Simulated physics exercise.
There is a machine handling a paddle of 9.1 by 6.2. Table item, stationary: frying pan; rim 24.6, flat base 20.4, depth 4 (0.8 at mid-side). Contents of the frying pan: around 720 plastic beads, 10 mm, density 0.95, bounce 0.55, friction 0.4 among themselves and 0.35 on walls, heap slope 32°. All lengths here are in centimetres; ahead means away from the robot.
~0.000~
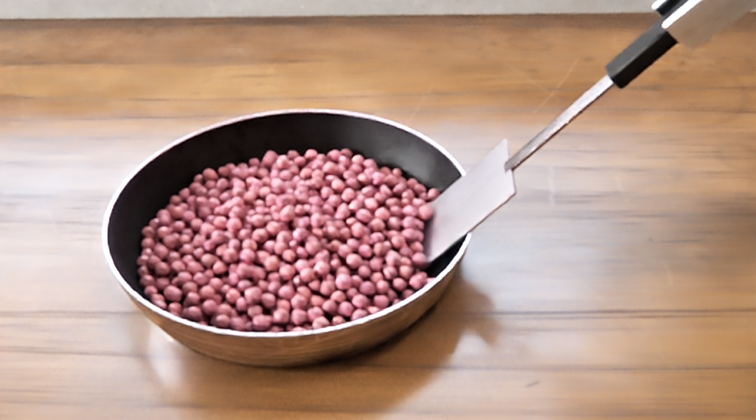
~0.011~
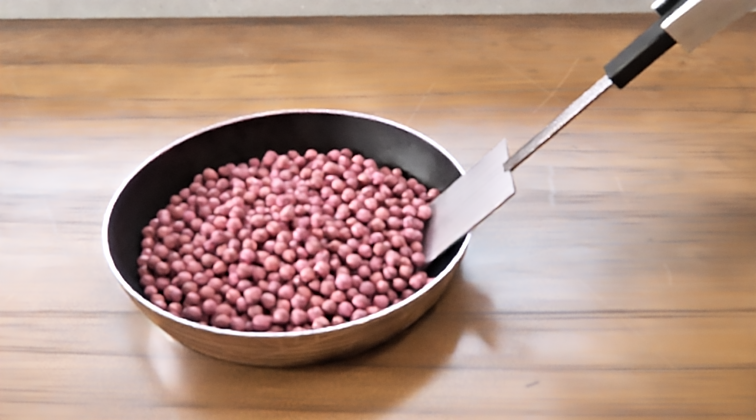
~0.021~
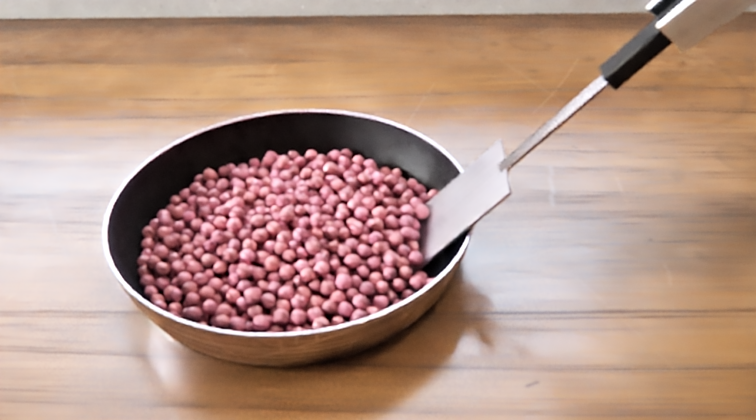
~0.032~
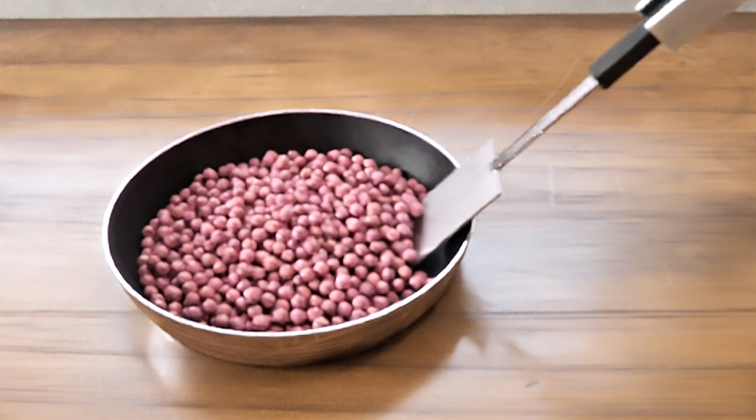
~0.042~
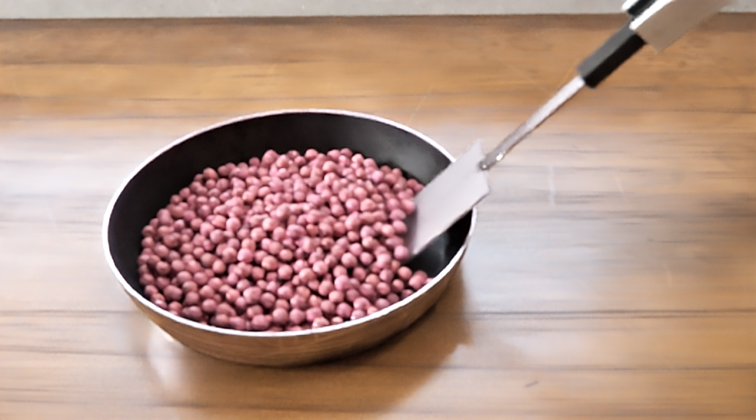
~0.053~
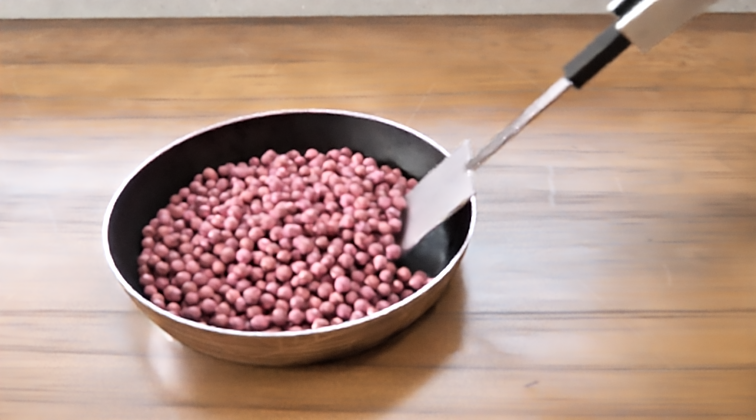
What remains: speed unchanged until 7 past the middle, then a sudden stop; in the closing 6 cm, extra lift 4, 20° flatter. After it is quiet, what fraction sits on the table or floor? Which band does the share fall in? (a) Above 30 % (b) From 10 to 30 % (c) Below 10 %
c.
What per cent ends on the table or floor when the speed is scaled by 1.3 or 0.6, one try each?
About 10 and 0 per cent.
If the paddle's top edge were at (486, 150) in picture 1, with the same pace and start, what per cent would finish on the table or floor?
I'd estimate close to 5 per cent.
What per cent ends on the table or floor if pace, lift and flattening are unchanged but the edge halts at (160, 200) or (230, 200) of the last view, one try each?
Around 10 per cent for the first try and 0 per cent for the second.
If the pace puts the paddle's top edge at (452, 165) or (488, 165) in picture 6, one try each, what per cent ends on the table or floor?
About 15 and 0 per cent.
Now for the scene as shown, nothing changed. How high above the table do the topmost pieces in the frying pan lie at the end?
Some 5.0 cm above the table.
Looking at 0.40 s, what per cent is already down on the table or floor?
5 per cent.
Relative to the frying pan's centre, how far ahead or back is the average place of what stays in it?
Roughly 3.0 centimetres ahead.
By 0.11 s, sloping 48°, highest piece 5 above the table; 721 in the frying pan.
By 0.17 s, sloping 41°, highest piece 6 above the table; 721 in the frying pan.
By 0.40 s, sloping 28°, highest piece 5 above the table; 677 in the frying pan, 41 on the table or floor, 3 on the blade or in flight.
By 1.45 s, sloping 28°, highest piece 5 above the table; 677 in the frying pan, 44 on the table or floor.
Final count, 677 in the frying pan, 44 on the table or floor. That is 6 % on the table or floor.
